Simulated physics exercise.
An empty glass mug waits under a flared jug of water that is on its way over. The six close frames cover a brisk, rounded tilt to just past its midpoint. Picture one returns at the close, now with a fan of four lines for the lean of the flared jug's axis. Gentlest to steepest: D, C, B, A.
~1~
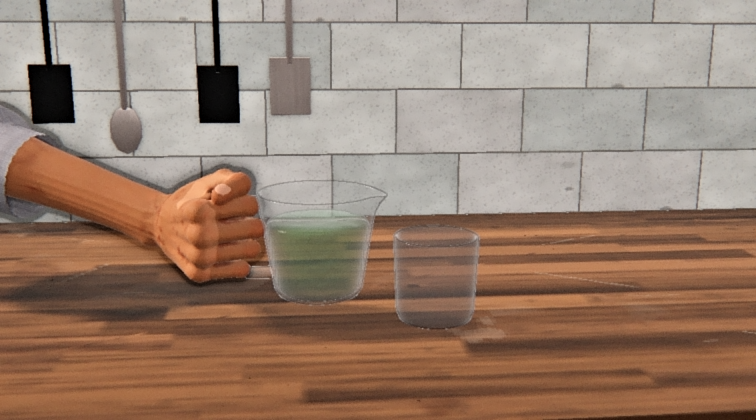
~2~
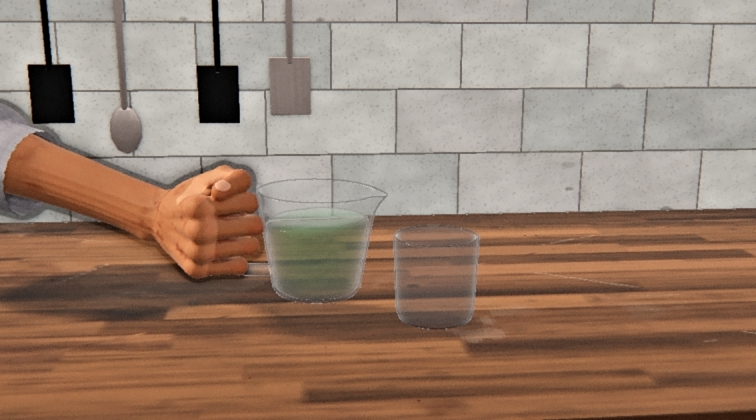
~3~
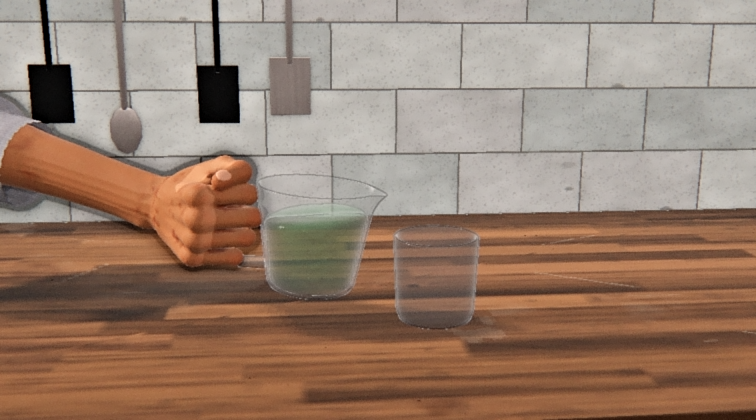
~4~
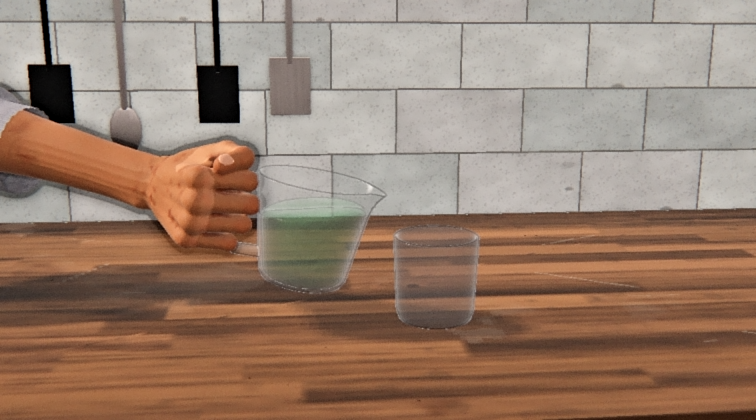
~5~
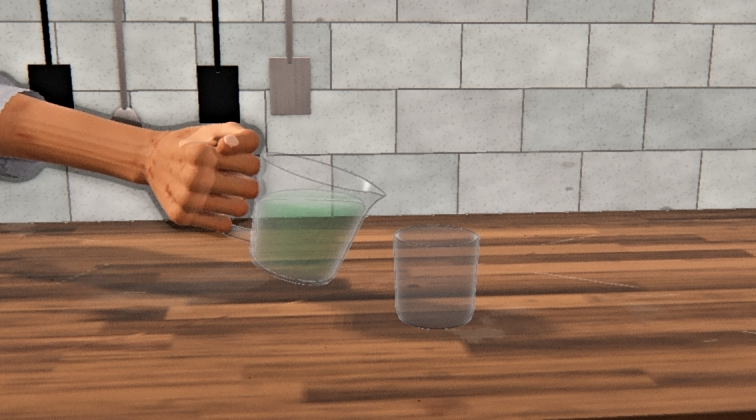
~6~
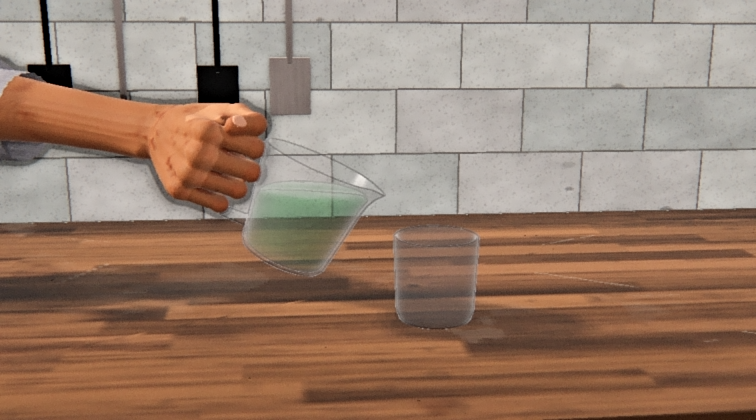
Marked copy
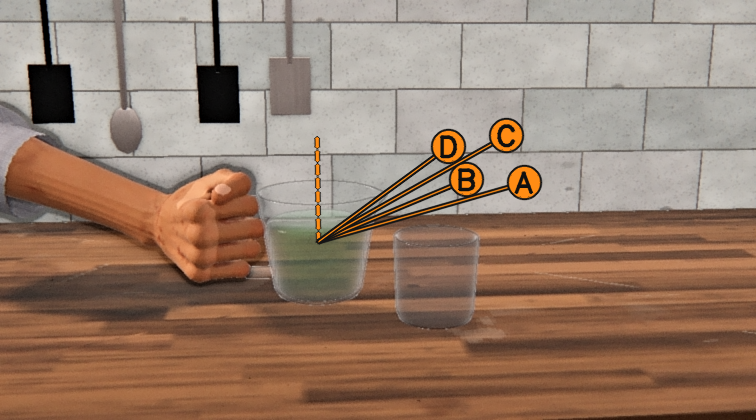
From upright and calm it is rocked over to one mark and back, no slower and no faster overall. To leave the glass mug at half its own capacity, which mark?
The answer is tilt D.
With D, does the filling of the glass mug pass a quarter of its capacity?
Yes.
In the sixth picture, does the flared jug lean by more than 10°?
Yes, it does.
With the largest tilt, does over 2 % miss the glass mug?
Yes.
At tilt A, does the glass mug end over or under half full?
Over half.
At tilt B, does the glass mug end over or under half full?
Over half.
On the marked copy, A at (508, 187); B at (451, 186); C at (492, 143); D at (435, 156).
With A, the glass mug ends with about 77 % of what it can hold; 20 % of the water is spilt.
With B, the glass mug ends with about 80 % of what it can hold; 6 % of the water is spilt.
With C, the glass mug ends with about 69 % of what it can hold.
With D, the glass mug ends with about 50 % of what it can hold.
